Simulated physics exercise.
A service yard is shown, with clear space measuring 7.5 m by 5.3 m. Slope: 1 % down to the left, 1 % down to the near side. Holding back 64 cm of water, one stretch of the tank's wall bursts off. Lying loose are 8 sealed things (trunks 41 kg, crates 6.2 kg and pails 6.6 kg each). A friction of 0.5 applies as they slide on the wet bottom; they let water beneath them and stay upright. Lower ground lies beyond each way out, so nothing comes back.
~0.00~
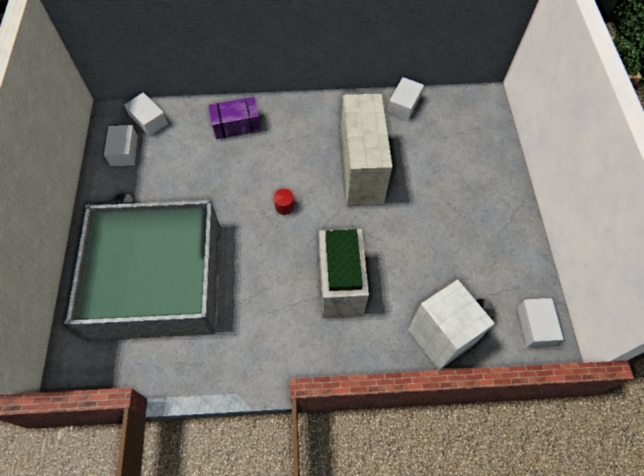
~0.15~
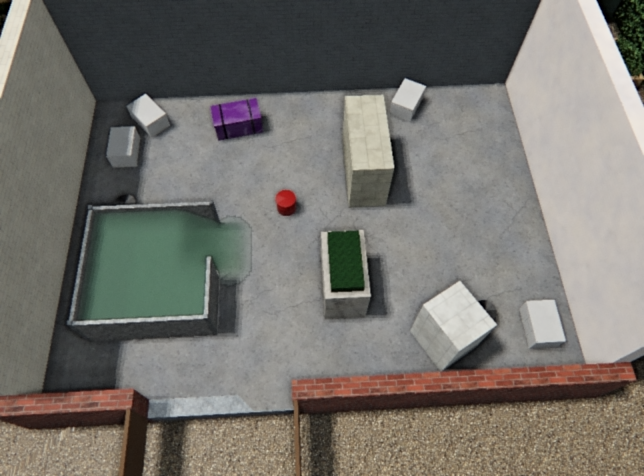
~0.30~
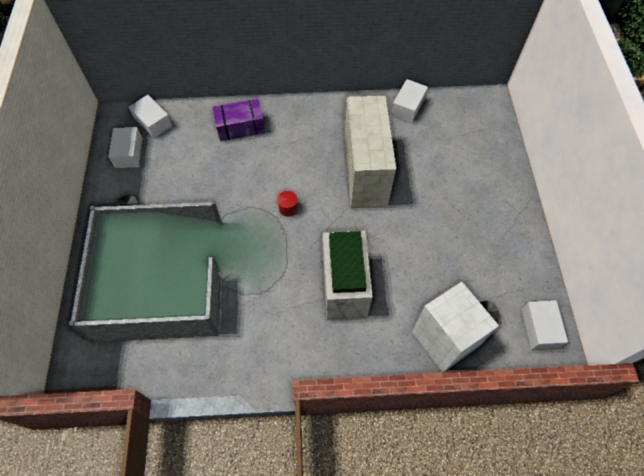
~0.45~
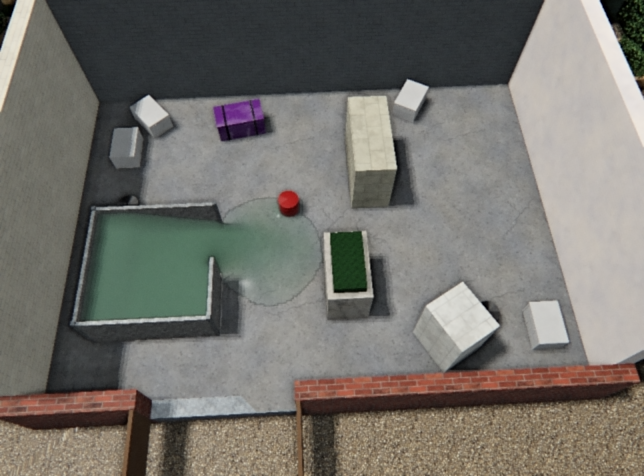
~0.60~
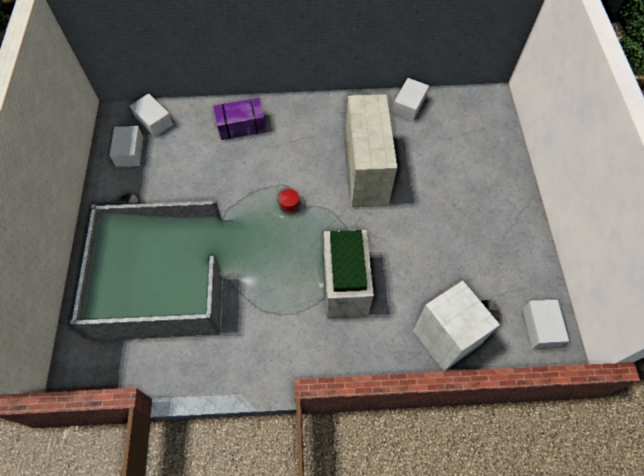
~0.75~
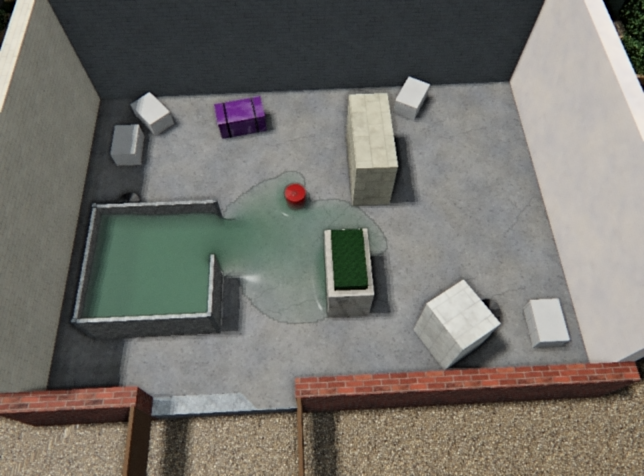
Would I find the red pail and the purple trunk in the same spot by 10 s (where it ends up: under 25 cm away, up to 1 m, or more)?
Result - red pail: Large displacement; purple trunk: Almost no movement.
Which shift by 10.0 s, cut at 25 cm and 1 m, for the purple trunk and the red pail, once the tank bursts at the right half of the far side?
Log: Purple trunk large displacement; red pail negligible displacement.
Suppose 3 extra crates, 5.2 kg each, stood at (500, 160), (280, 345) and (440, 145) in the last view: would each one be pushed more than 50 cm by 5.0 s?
From first to last: Surpasses it, surpasses it, does not reach it.
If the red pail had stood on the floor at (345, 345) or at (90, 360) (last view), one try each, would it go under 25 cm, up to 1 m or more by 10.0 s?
In that order: It hardly budges; it hardly budges.
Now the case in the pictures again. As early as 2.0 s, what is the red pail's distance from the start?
Roughly 200 centimetres by that point.
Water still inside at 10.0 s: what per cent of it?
Somewhere near 88 percent, give or take.
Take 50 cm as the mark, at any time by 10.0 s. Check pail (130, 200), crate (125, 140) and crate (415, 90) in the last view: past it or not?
Item by item, they came out below the mark, below the mark and above the mark.
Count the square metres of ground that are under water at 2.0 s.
My estimate is roughly 17 m2.
After 2.0 s the red pail is near (324, 96), 2.1 m from its start, aground; the purple trunk is near (240, 110), 0.0 m from its start, aground; 0 of 8 are out; 0 afloat.
After 4.5 s the red pail is near (230, 94), 2.4 m from its start, aground; the purple trunk is near (239, 110), 0.0 m from its start, aground; 0 of 8 are out; 2 afloat.
After 7.0 s the red pail is near (196, 100), 2.6 m from its start, aground; the purple trunk is near (239, 110), 0.0 m from its start, aground; 0 of 8 are out; 2 afloat.
After 10.0 s the red pail is near (196, 100), 2.6 m from its start, aground; the purple trunk is near (239, 110), 0.0 m from its start, aground; 0 of 8 are out; 3 afloat.
